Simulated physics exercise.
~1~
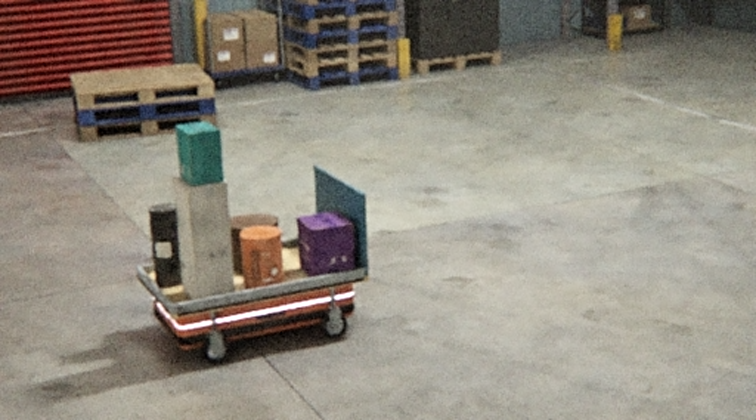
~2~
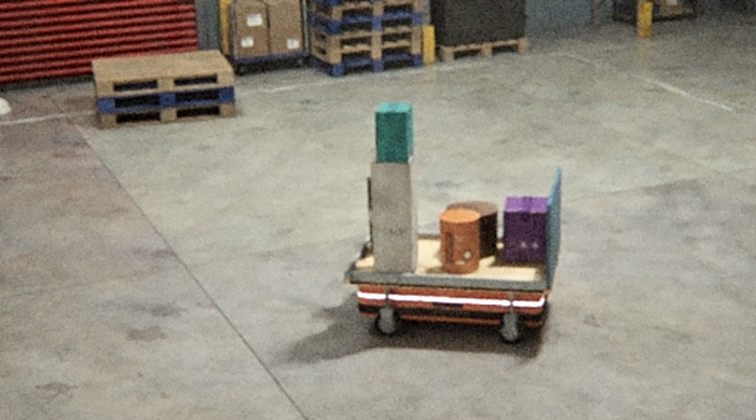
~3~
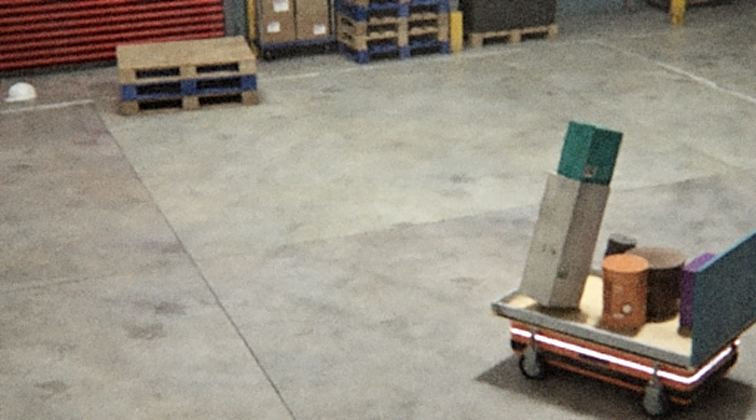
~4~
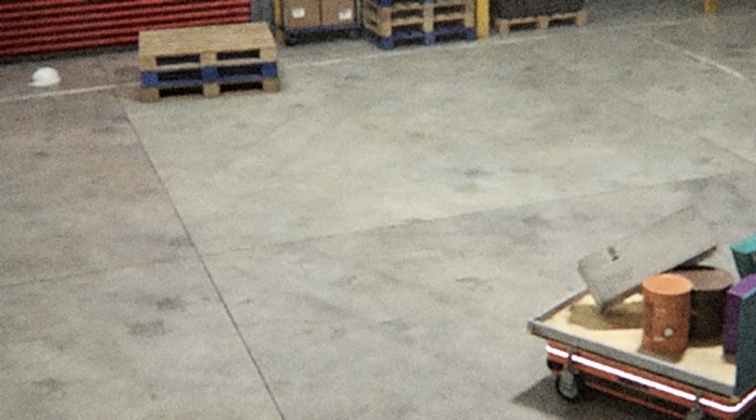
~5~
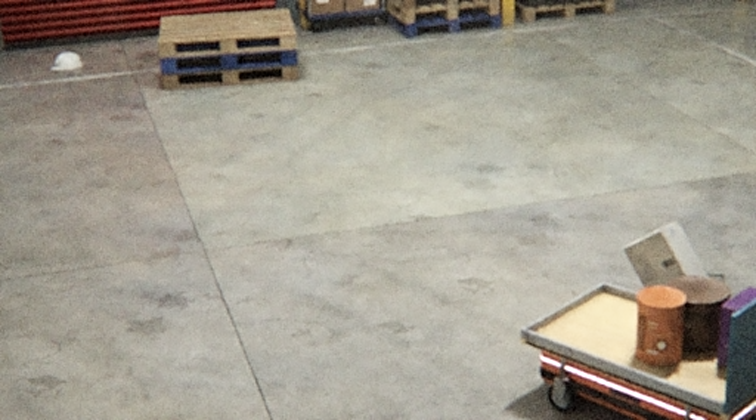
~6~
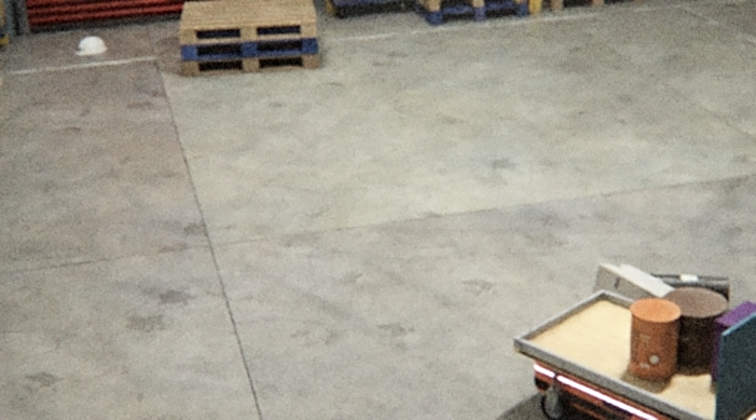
Cart rolling right across a warehouse floor and turning, its white and turquoise boxes and black canister toppling off as it stops.
